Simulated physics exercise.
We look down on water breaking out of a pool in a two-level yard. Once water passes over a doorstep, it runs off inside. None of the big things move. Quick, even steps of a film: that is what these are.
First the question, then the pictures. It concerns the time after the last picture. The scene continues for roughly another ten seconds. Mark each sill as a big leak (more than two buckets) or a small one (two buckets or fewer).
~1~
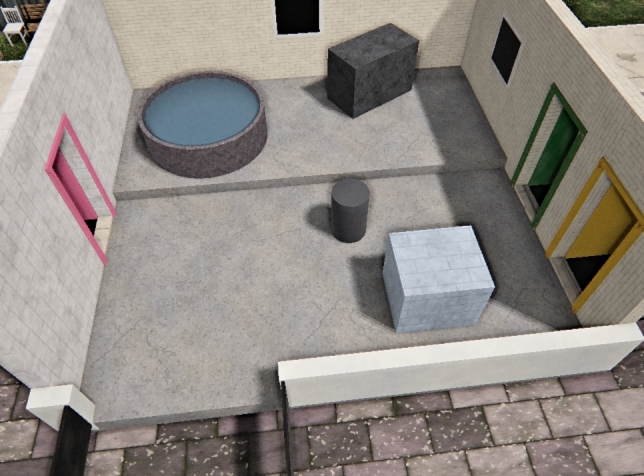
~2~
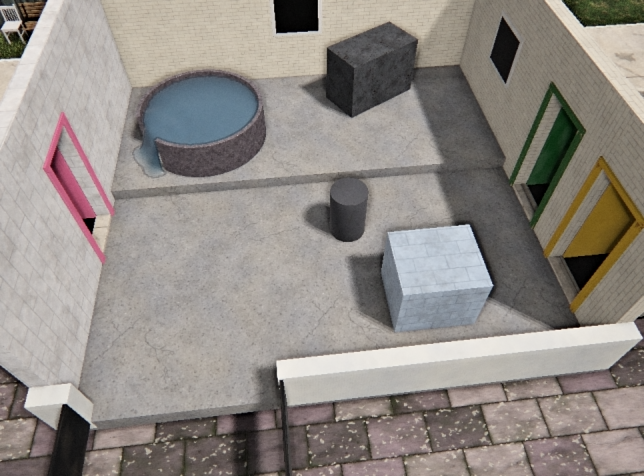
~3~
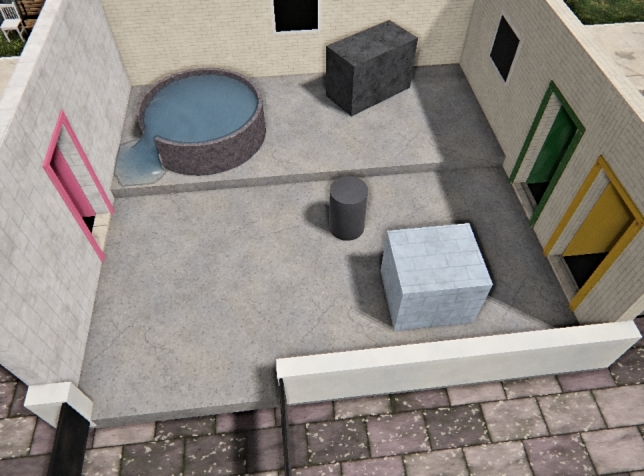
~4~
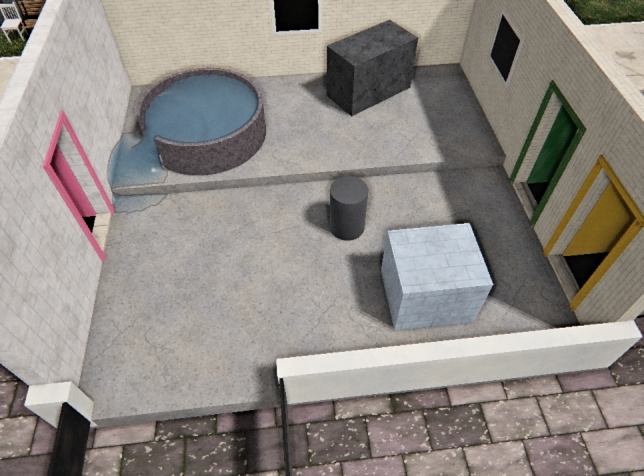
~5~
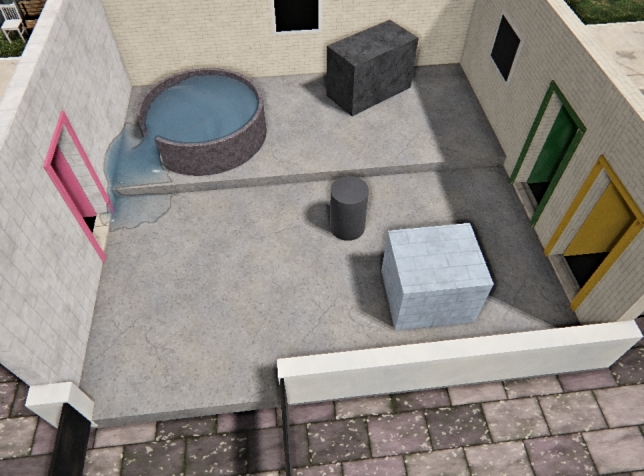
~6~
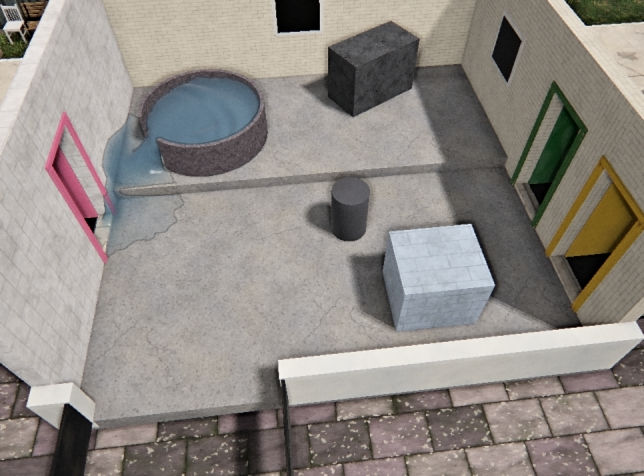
Yellow door: Small; green door: Small; pink door: Big.
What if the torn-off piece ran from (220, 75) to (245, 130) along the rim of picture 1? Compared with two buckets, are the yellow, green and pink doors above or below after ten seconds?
Yellow exceeds the limit, green exceeds the limit, pink stays within it.
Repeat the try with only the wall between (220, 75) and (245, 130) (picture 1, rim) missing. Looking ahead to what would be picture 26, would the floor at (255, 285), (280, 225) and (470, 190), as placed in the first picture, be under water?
First kept bare, second kept bare, third soaked through.
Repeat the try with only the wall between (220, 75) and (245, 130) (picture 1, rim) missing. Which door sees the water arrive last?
I'd say the pink-painted one.
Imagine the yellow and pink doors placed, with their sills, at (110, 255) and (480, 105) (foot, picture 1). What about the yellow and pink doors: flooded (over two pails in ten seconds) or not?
In short: Yellow exceeds the limit; pink stays within it.
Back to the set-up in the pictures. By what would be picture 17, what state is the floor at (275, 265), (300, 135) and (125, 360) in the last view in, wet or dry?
First spot not wet, second not wet, third soaked.
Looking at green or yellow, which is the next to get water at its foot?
The yellow door.
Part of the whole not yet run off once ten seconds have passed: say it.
I'd say around 56 per cent.
A moment on, water covers 15 % of the floor; the yellow door not reached, the green door not reached, the pink door under two buckets in.
Next, water covers 25 % of the floor; the yellow door not reached, the green door not reached, the pink door over two buckets in.
Then, water covers 30 % of the floor; the yellow door not reached, the green door not reached, the pink door over two buckets in.
Later, water covers 40 % of the floor; the yellow door not reached, the green door not reached, the pink door over two buckets in.
In the end, water covers 55 % of the floor; the yellow door wet at the sill, nothing in, the green door not reached, the pink door over two buckets in.
